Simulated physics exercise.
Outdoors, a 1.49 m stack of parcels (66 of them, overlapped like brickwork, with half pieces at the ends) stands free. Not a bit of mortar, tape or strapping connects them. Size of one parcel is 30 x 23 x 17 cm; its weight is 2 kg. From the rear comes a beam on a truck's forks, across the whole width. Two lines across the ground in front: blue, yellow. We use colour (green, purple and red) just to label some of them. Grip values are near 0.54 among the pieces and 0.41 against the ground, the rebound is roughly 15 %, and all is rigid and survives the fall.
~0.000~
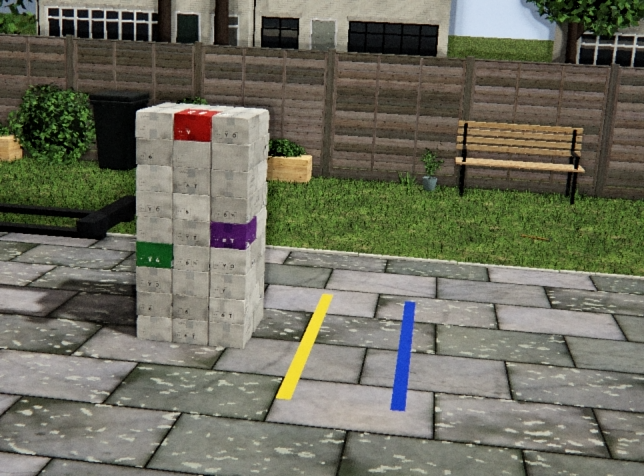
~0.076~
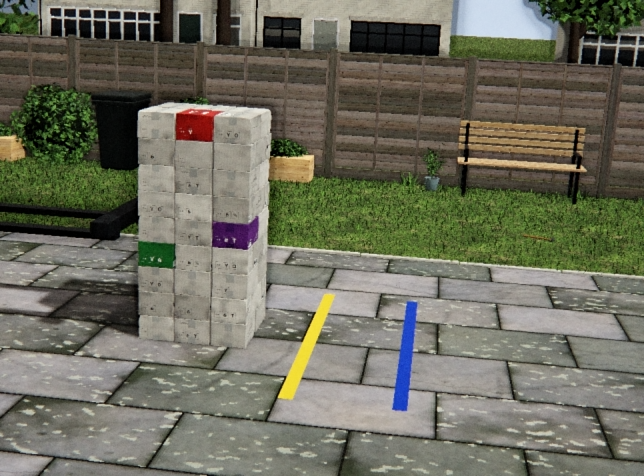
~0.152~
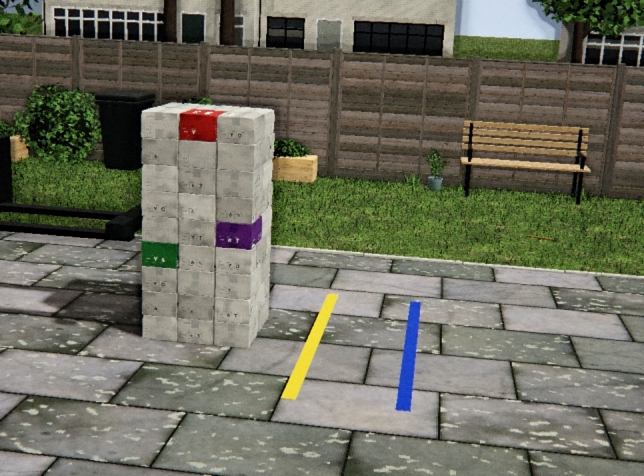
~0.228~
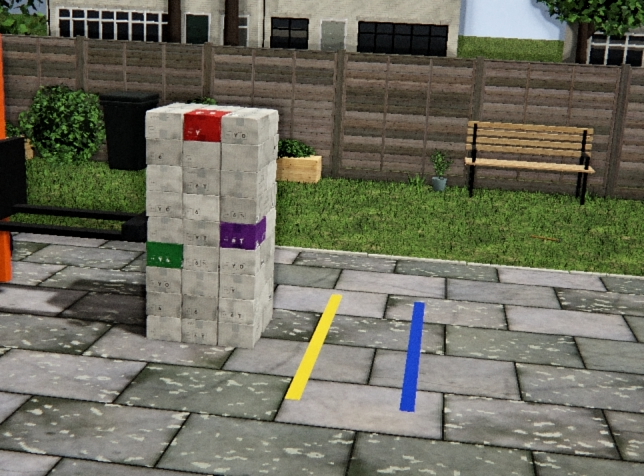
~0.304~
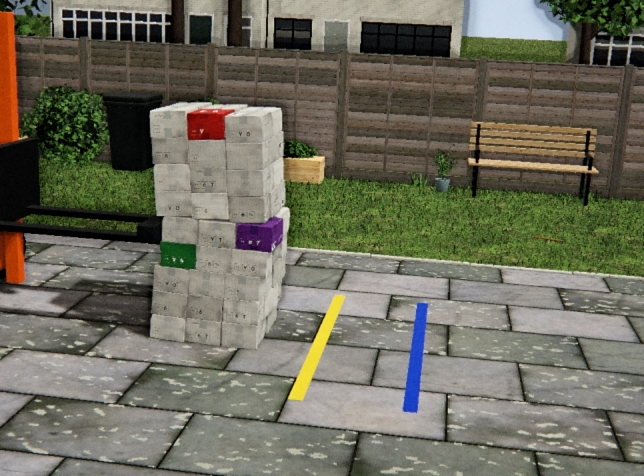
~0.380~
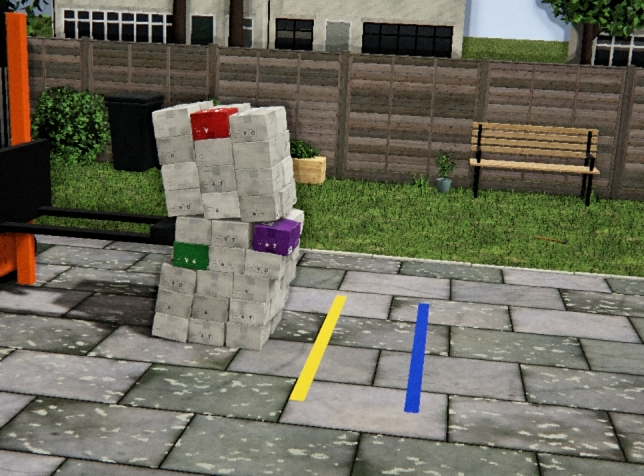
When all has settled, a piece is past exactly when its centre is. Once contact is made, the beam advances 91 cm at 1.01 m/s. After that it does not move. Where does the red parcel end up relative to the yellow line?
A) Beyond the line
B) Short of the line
(B) Short of the line.
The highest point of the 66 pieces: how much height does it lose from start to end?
By about 30 cm, start to end.
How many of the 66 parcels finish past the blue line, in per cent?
Share past the line: Some 25 %.
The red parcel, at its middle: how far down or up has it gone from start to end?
Lower, by roughly 40 cm.
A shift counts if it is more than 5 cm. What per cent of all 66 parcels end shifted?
Displaced: 90 %.
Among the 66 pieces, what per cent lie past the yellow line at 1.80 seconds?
At that instant, 50 percent.
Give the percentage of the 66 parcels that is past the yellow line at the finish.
Something near 50 percent.
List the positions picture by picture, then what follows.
In the first frame (each place is the centre of the face we see best; the camera pans a little), beam (87, 230) 22 cm from the stack; yellow line, near end, (301, 357); blue line, near end, (403, 367); red parcel (192, 128); green parcel (153, 255); purple parcel (228, 236); all in place.
Beam (101, 231) 15 cm from the stack; red parcel (194, 128), in the second frame.
Beam (116, 232) 7 cm from the stack; red parcel (198, 128), in the third frame.
Beam (132, 233) 8 mm in; red parcel (202, 128), in the fourth frame.
Beam (147, 234) 8 cm in; red parcel (205, 127) tilted 4°; purple parcel (254, 238) moved 10 cm; steepest lean 4°, the parcel at (283, 194); 61 have shifted, in the fifth frame.
Beam (161, 236) 16 cm in; yellow line, near end, (314, 359); blue line, near end, (416, 369); red parcel (210, 126) tilted 8°; purple parcel (271, 241) tilted 4°; green parcel (190, 256) moved 15 cm; 66 have shifted, in the sixth frame.
By 0.54 s, none of the 66 parcels past the yellow line, 66 disturbed; red parcel tilted 14°; purple parcel tilted 10°.
By 0.82 s, 12 of the 66 parcels past the yellow line; red parcel tilted 30°; purple parcel tilted 54°, 35 cm lower.
By 1.20 s, 29 of the 66 parcels past the yellow line; red parcel tilted 37°, 37 cm lower; purple parcel upside down.
By 1.80 s, 33 of the 66 parcels past the yellow line; red parcel tilted 42°, 38 cm lower; purple parcel upside down.
When it is over (4.9 s), 32 of the 66 parcels past the yellow line; red parcel tilted 42°, 38 cm lower; purple parcel upside down; green parcel on its side. In pixels of the last frame, middles, red parcel near (243, 190), purple parcel near (514, 373).
